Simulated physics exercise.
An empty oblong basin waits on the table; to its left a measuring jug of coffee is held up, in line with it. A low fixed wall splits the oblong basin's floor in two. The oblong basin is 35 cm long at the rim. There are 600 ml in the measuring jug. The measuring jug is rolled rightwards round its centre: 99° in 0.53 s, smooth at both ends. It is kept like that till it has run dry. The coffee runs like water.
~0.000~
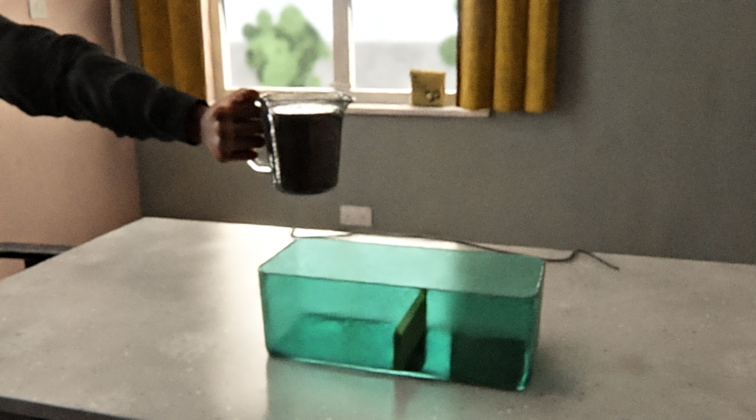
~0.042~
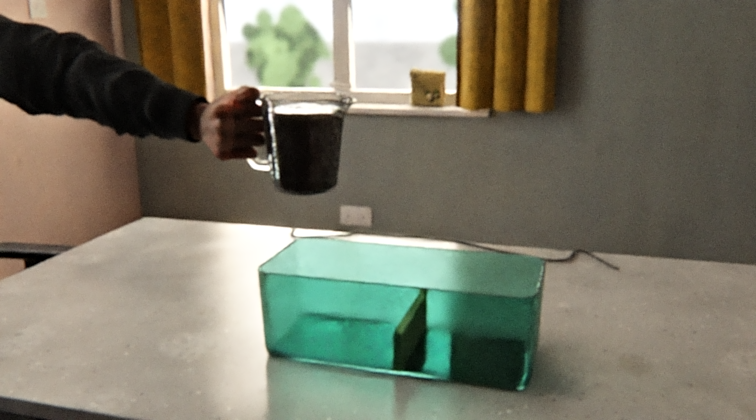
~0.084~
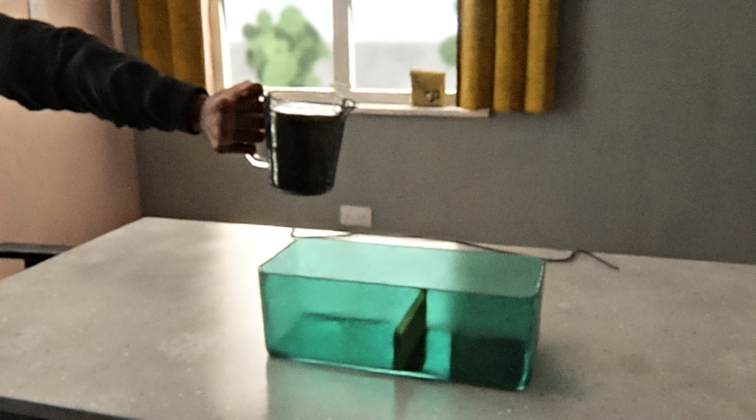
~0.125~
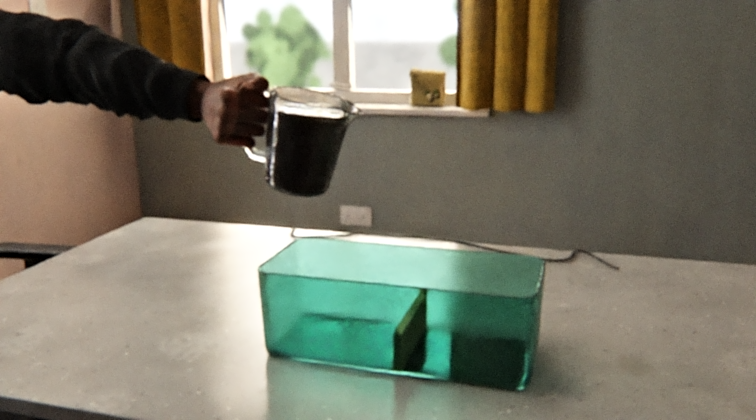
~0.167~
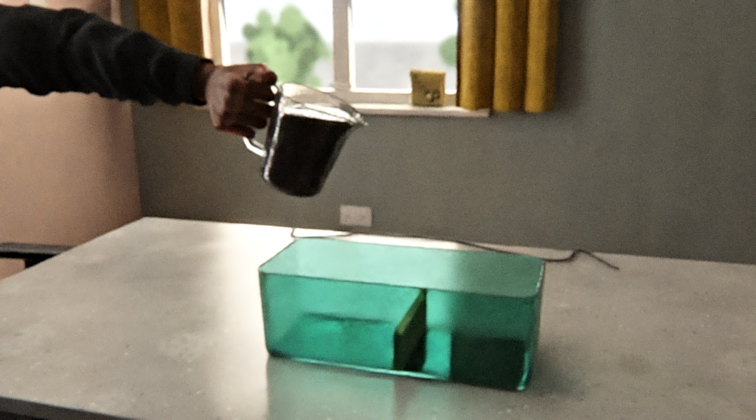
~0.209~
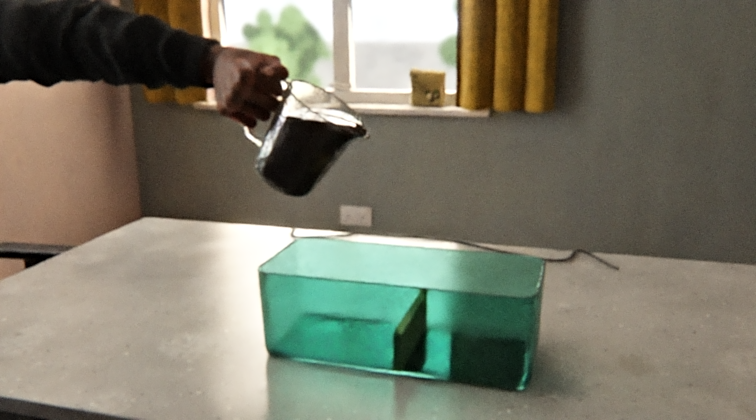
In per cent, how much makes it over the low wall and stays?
Roughly 40 per cent is past the wall.
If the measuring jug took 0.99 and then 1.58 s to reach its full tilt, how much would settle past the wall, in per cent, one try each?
In turn about 50 and 60 per cent.
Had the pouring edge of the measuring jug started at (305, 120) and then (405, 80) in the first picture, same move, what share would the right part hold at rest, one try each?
First 5, then 90 per cent.
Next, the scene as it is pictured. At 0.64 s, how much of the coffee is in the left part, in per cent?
Near 36 in a hundred.
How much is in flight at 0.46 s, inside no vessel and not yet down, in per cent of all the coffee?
Near 30 in a hundred.
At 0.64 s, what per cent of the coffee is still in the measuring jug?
Some 16 per cent.
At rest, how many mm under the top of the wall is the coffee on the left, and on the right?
Left about 36 mm, right about 38 mm.
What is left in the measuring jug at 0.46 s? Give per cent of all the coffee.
Some 54 per cent.
By 0.46 s the tilt is 94° and 54 per cent is still to pour, 4 is left of the wall and 12 right of it.
By 0.64 s the tilt is 99° and 16 per cent is still to pour, 36 is left of the wall and 28 right of it.
By 0.82 s the tilt is 99° and 3 per cent is still to pour, 51 is left of the wall and 40 right of it.
By 1.03 s the tilt is 99° and 0 per cent is still to pour, 57 is left of the wall and 40 right of it.
At rest 58 per cent lies left of the wall, 40 right of it and 2 outside.
